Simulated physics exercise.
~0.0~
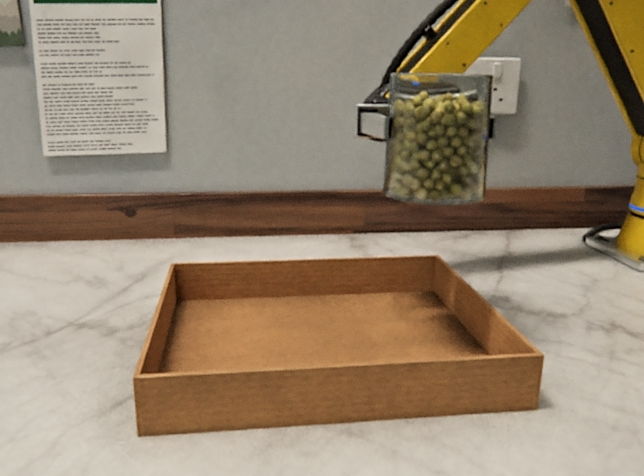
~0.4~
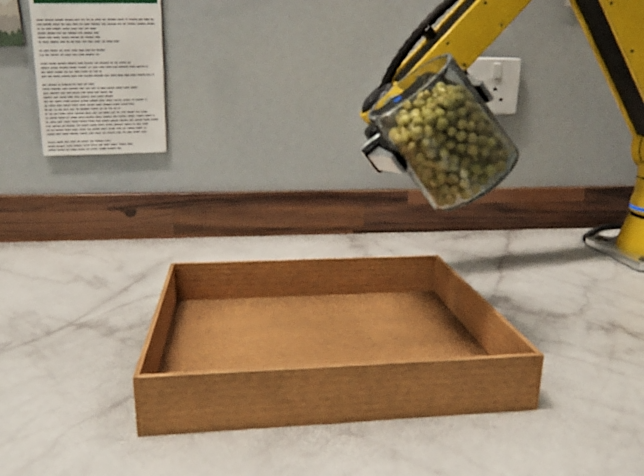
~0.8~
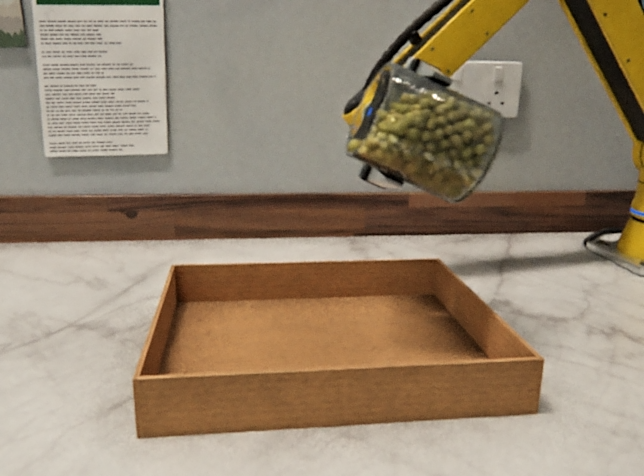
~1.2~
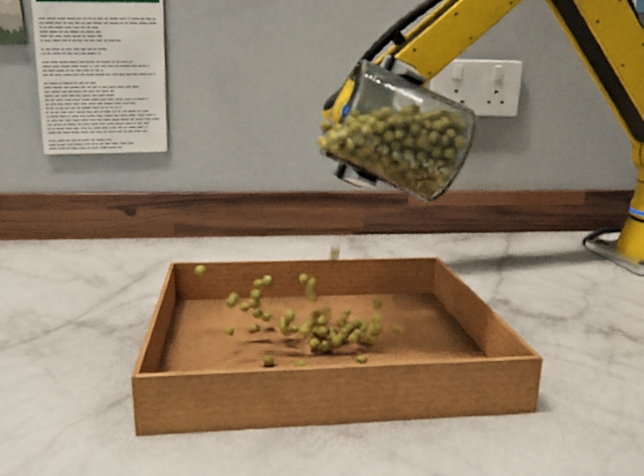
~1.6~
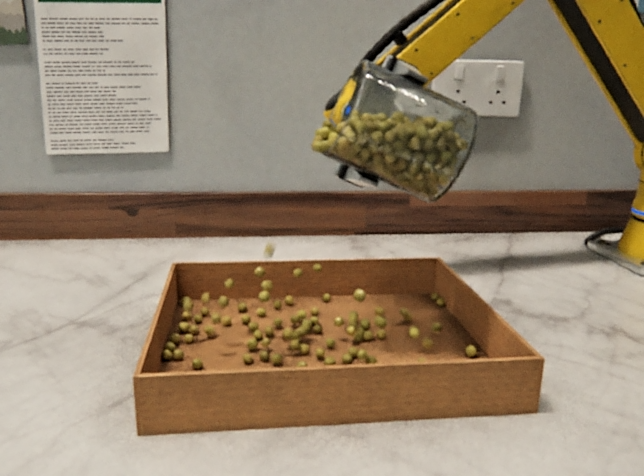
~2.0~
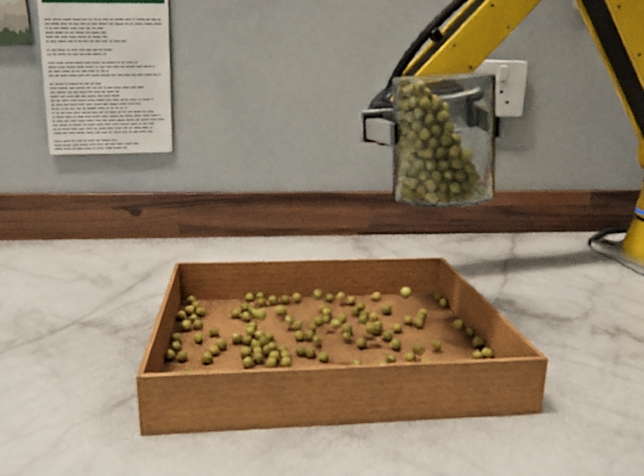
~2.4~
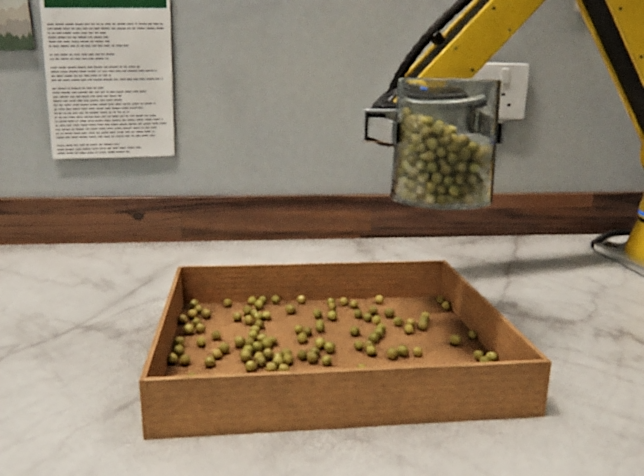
The footage shows a yellow robot arm tipping a clear tumbler of green beads over a shallow wooden tray, spilling some, which bounce and scatter across it. The arm then returns the tumbler upright, with most of the beads still inside and the rest lying in the tray.
